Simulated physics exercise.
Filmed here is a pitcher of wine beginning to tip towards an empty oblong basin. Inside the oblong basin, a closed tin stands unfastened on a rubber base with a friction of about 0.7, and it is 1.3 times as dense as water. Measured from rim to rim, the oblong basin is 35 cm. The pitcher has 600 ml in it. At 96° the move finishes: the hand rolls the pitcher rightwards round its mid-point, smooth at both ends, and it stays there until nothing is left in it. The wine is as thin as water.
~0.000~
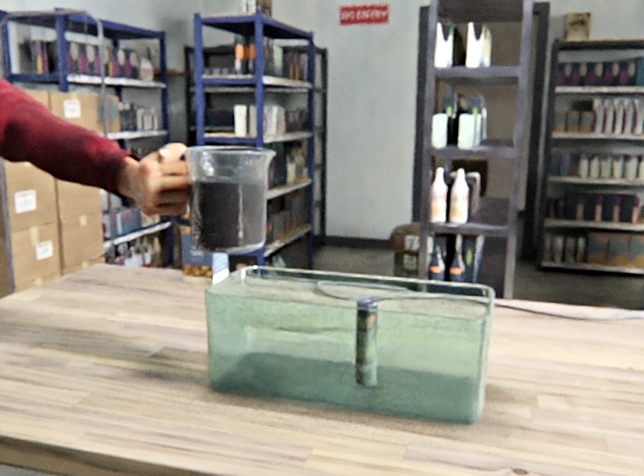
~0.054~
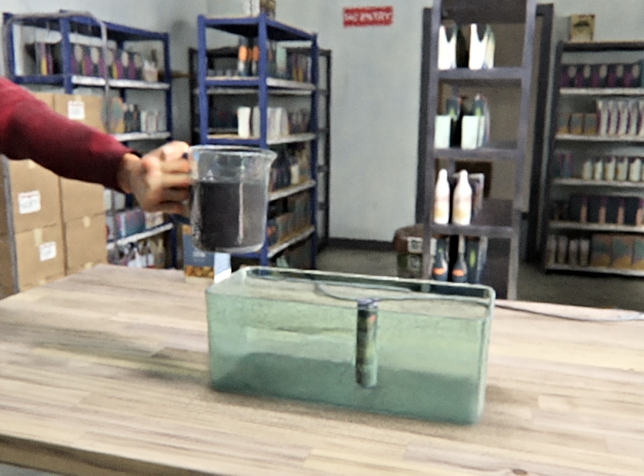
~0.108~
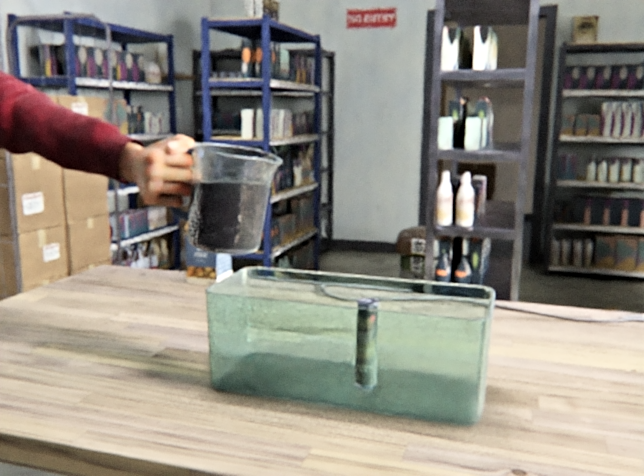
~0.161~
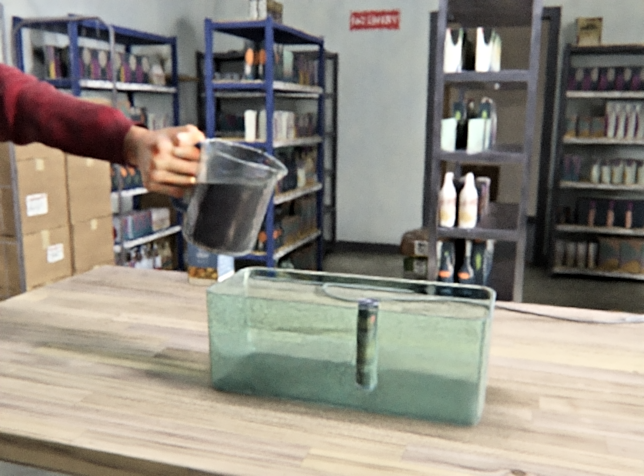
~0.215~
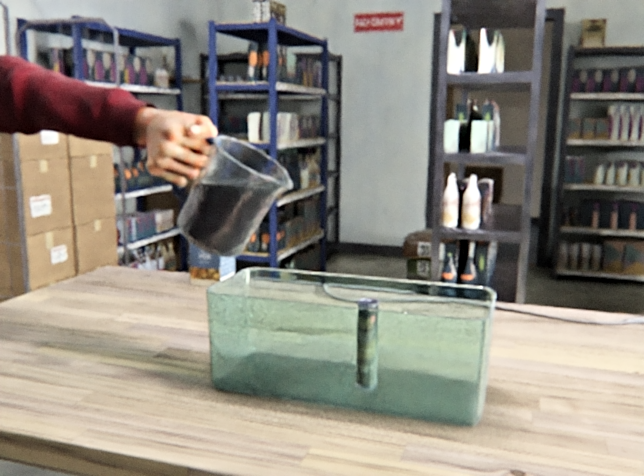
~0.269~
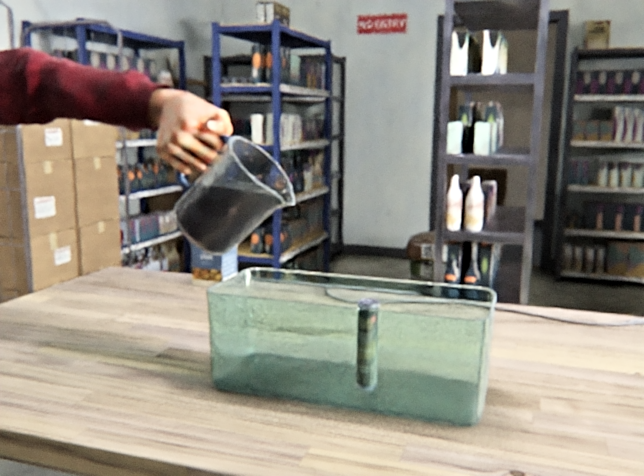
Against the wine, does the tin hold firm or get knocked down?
I reckon it can hold on.
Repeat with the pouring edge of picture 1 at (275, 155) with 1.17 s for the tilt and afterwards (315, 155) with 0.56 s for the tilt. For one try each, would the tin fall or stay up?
Try 1: Still standing; try 2: Tipped over.
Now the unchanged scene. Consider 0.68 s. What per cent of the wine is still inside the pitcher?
About 26 percent.
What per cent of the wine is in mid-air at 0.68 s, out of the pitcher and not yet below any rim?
14 per cent, roughly.
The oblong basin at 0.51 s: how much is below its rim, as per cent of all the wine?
Some 14 per cent.
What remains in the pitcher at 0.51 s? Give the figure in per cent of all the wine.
At that time about 66 in a hundred parts are still held.
After 0.51 s the tilt is 94° and 66 per cent is still to pour; the tin stands where it began.
After 0.68 s the tilt is 96° and 27 per cent is still to pour; the tin stands where it began.
After 0.86 s the tilt is 96° and 10 per cent is still to pour; the tin stands where it began.
After 1.06 s the tilt is 96° and 3 per cent is still to pour; the tin stands where it began.
In the end the tin stands where it began.
